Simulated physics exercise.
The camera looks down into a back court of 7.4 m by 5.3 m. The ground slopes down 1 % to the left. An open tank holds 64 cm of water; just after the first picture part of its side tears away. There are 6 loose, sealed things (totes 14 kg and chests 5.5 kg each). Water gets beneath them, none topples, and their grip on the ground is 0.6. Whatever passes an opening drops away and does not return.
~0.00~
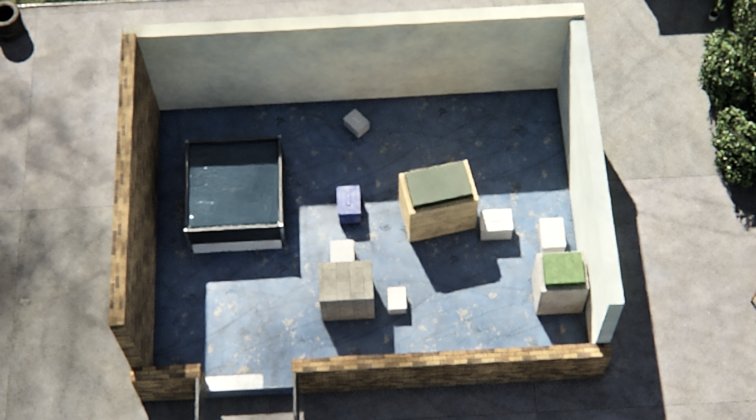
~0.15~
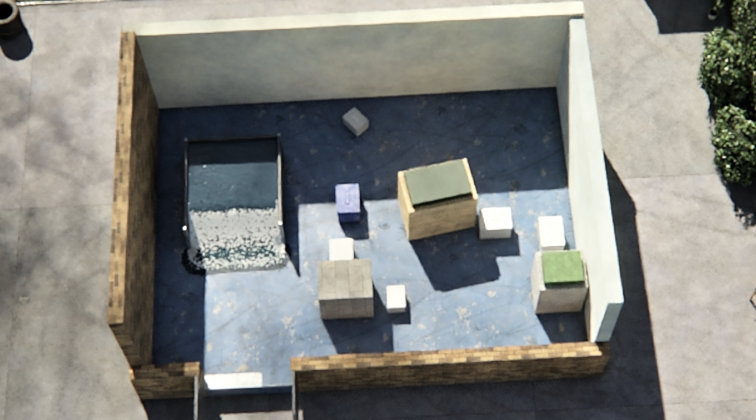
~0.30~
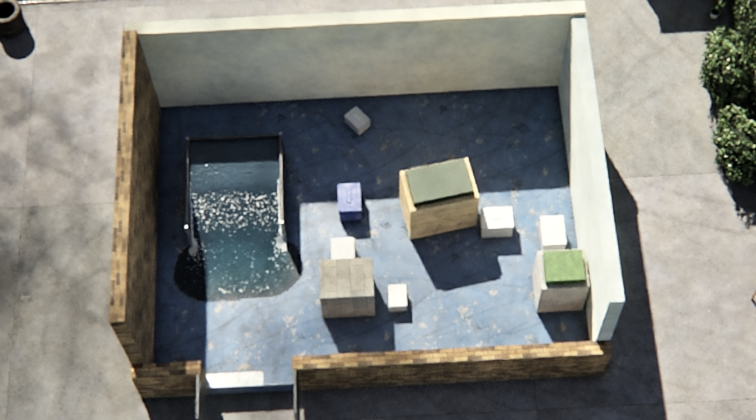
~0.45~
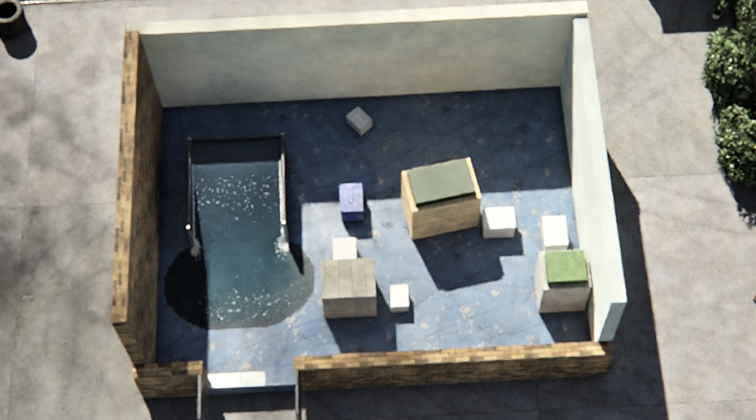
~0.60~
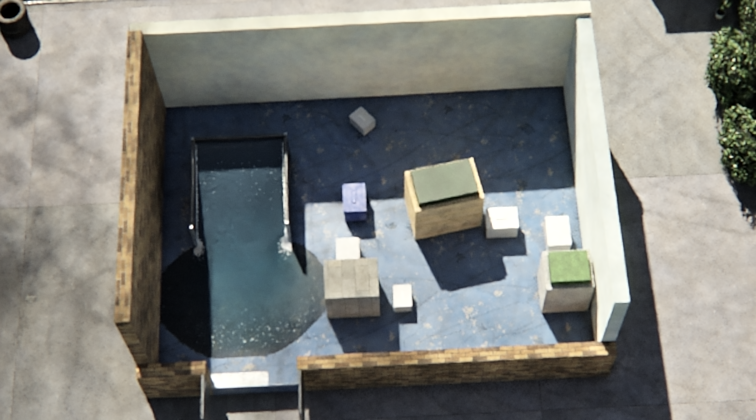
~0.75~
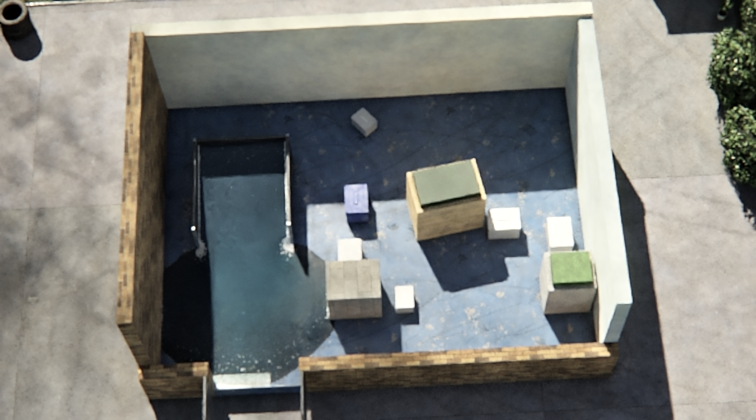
A walled courtyard with scattered boxes lay in view from above as water burst from the near side of a dark tank on the left and spread across the blue floor, while the boxes stayed put.
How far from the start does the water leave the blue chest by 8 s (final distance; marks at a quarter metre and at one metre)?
Blue chest stays put.
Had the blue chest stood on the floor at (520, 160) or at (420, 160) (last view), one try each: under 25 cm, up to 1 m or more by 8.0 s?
In turn: It barely shifts; it barely shifts.
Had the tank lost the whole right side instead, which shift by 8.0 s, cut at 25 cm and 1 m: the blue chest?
In that case the blue chest gets carried off.
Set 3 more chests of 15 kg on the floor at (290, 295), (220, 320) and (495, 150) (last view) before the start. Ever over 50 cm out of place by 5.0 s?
In turn: Past it, past it, under.
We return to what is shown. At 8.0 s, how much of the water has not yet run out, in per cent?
About 50 per cent.
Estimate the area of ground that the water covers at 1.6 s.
Some 10.5 m2.
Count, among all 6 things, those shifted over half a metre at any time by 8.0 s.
I count 0.
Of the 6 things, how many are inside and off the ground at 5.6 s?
0 of them.
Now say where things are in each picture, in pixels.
In the first picture, the blue chest at (349, 200), on the bottom; 2.7 m2 under water; 0 of 6 have shifted.
In the second picture, the blue chest at (348, 198) rests on the ground; 3.6 m2 under water; 0 of 6 have shifted.
In the third picture, the blue chest at (350, 197), on the bottom; 4.8 m2 under water; 0 of 6 have shifted.
In the fourth picture, the blue chest at (351, 198), on the bottom; 6.1 m2 under water; 0 of 6 have shifted.
In the fifth picture, the blue chest at (355, 198), on the bottom; 7.7 m2 under water; 0 of 6 have shifted.
In the sixth picture, the blue chest at (356, 199) rests on the ground; 9.2 m2 under water; 0 of 6 have shifted.
After 1.6 s the blue chest is near (356, 199), 0.0 m from its start, aground; 0 of 6 are out; 0 afloat.
After 3.6 s the blue chest is near (356, 199), 0.0 m from its start, aground; 0 of 6 are out; 0 afloat.
After 5.6 s the blue chest is near (356, 199), 0.0 m from its start, aground; 0 of 6 are out; 0 afloat.
After 8.0 s the blue chest is near (356, 199), 0.0 m from its start, aground; 0 of 6 are out; 0 afloat.
